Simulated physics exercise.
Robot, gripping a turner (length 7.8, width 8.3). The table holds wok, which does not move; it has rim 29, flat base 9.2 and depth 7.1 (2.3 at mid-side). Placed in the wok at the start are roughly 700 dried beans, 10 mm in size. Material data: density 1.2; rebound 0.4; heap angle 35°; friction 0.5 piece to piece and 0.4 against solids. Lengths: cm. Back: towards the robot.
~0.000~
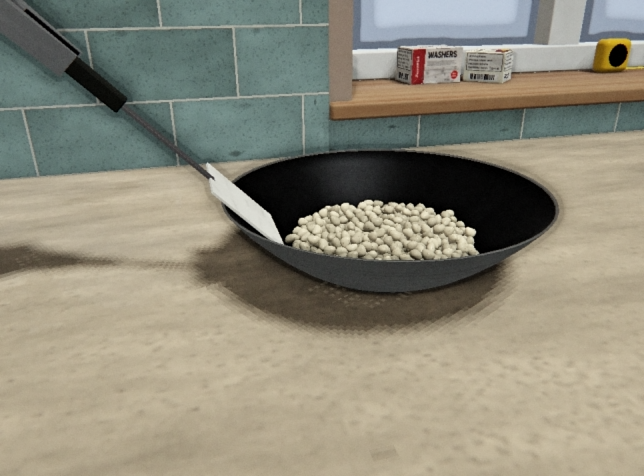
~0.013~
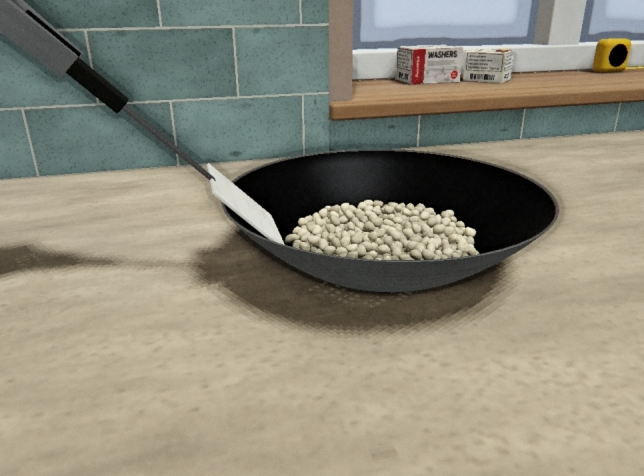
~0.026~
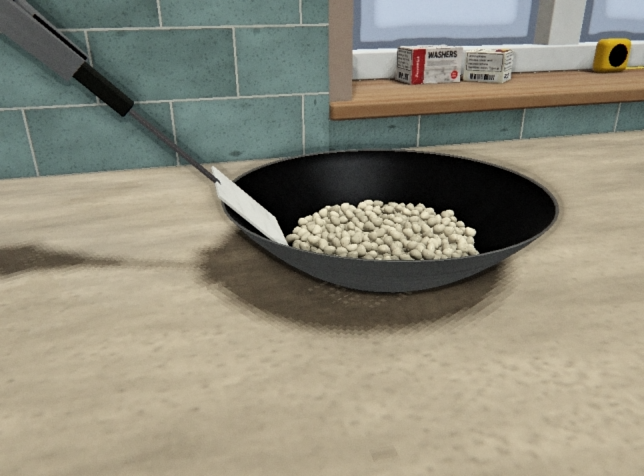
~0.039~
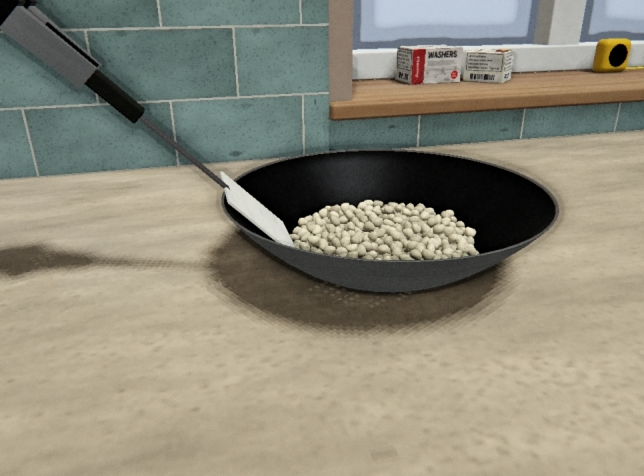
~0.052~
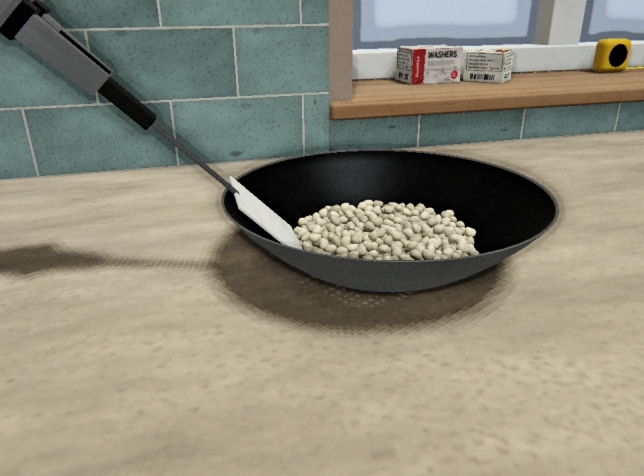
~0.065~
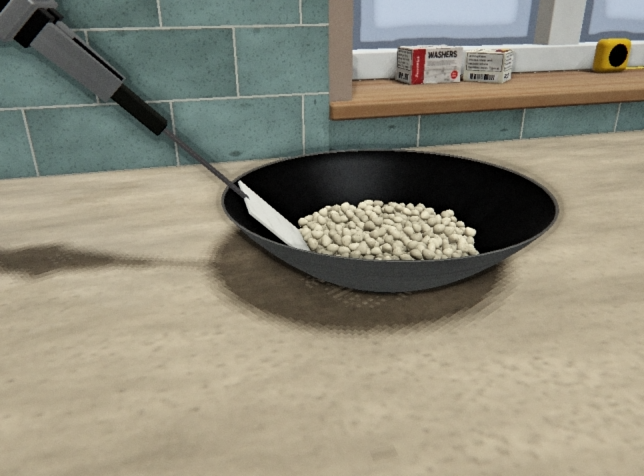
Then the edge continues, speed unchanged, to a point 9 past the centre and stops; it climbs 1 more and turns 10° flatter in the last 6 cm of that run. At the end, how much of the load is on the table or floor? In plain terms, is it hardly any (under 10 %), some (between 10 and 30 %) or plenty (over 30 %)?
Some - between 10 and 30 %.
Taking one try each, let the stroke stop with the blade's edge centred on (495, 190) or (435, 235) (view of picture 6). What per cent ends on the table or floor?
Around 40 per cent for the first try and 0 per cent for the second.
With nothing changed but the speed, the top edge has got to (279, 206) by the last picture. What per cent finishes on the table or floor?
45 %.
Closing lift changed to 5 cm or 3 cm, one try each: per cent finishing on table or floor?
About 15 and 15 per cent.
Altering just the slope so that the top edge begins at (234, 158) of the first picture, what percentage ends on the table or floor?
Spill: Approx. 20 per cent.
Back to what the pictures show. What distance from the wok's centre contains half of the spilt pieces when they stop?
About 22 centimetres.
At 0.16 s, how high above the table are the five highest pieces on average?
Roughly 5 centimetres.
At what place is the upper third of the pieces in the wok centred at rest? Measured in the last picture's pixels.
Somewhere around (483, 193) in the last picture.
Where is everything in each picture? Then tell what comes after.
Turner top edge at (209, 177), sloping 46°; upper third of the load around (380, 232), from x 290 to 475, top at y 205; 702 in the wok, in the first frame.
Turner top edge at (210, 177), sloping 46°; upper third of the load around (380, 232), from x 290 to 475, top at y 205, in the second frame.
Turner top edge at (215, 180), sloping 46°; upper third of the load around (380, 232), from x 290 to 475, top at y 205, in the third frame.
Turner top edge at (224, 186), sloping 46°; upper third of the load around (380, 232), from x 290 to 475, top at y 205, in the fourth frame.
Turner top edge at (234, 191), sloping 46°; upper third of the load around (380, 232), from x 290 to 475, top at y 205, in the fifth frame.
Turner top edge at (244, 196), sloping 46°; upper third of the load around (381, 232), from x 295 to 475, top at y 205; 702 in the wok, in the sixth frame.
By 0.16 s, sloping 46°, highest piece 5 above the table; 702 in the wok.
By 0.26 s, sloping 43°, highest piece 8 above the table; 702 in the wok.
By 0.51 s, sloping 36°, highest piece 8 above the table; 591 in the wok, 91 on the table or floor, 20 on the blade or in flight.
By 1.56 s, sloping 36°, highest piece 8 above the table; 591 in the wok, 111 on the table or floor.
Final count, 591 in the wok, 111 on the table or floor. That is 16 % on the table or floor.
